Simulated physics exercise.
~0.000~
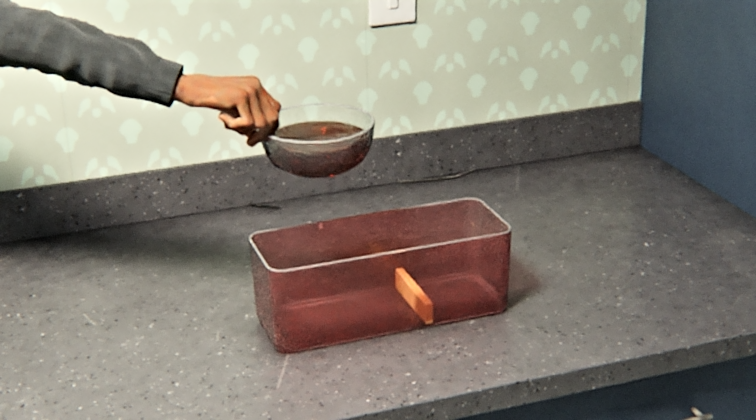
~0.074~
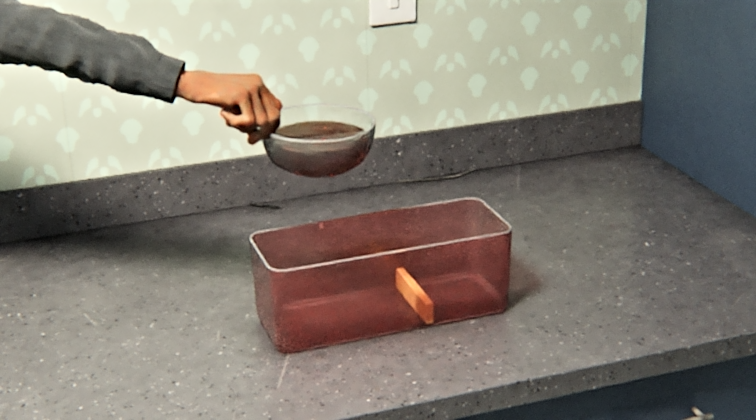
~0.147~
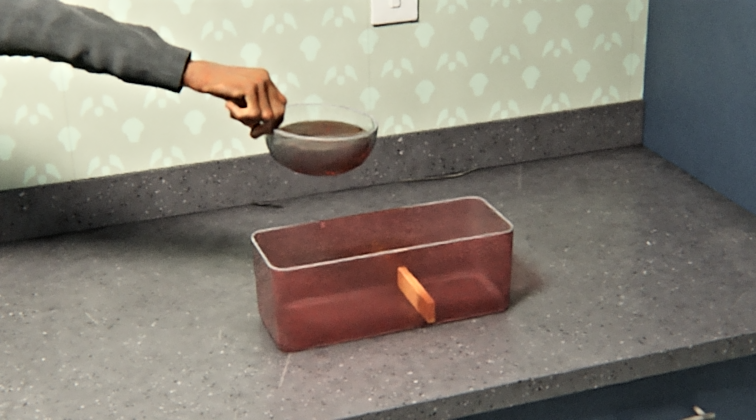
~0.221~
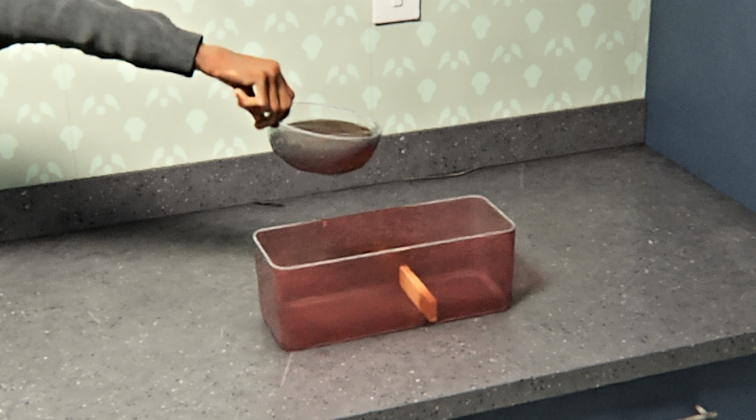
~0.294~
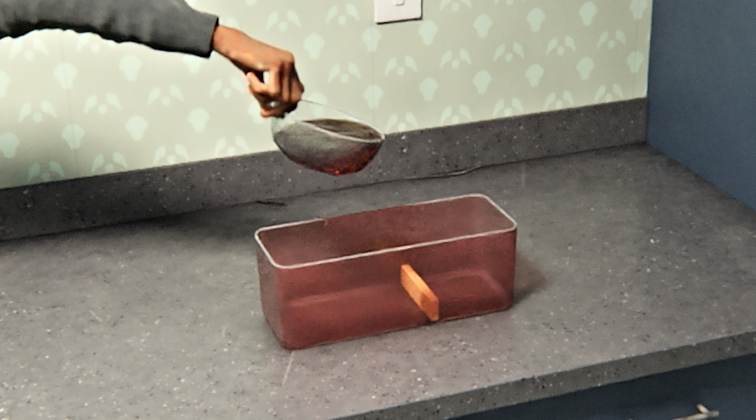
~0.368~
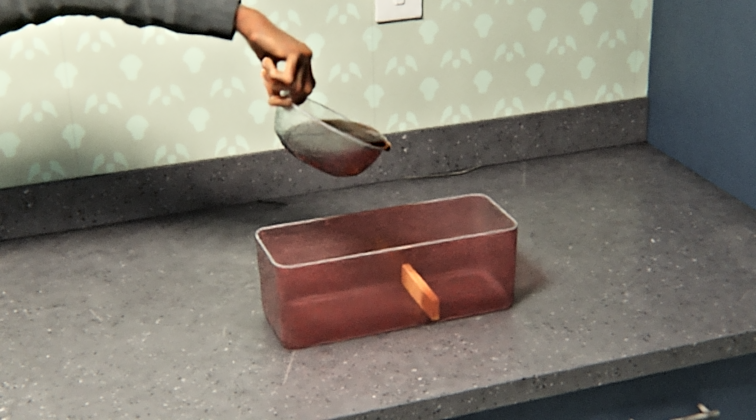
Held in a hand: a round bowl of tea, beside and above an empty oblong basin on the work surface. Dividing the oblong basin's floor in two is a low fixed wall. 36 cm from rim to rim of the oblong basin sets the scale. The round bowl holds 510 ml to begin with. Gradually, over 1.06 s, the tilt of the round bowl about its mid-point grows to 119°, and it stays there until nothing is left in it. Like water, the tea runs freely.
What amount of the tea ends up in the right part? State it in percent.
44 %.
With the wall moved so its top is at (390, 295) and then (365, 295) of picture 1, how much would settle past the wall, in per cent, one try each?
Respectively 70 and 85 %.
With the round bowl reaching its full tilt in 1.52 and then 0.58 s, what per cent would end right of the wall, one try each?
Some 55 and 30 per cent, in that order.
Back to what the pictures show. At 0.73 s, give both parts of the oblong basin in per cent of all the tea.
Left roughly 24 per cent, right roughly 38.
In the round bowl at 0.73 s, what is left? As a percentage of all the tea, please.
12 %.
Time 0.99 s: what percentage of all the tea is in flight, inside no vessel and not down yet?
About 1 percent.
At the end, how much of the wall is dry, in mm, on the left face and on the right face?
On the left it's about 22 mm; on the right, about 18 mm.
By 0.73 s the tilt is 92° and 13 per cent is still to pour, 25 is left of the wall and 37 right of it.
By 0.99 s the tilt is 118° and 0 per cent is still to pour, 56 is left of the wall and 43 right of it.
By 1.26 s the tilt is 119° and 0 per cent is still to pour, 55 is left of the wall and 44 right of it.
By 1.56 s the tilt is 119° and 0 per cent is still to pour, 55 is left of the wall and 44 right of it.
At rest 55 per cent lies left of the wall, 44 right of it and 1 outside.
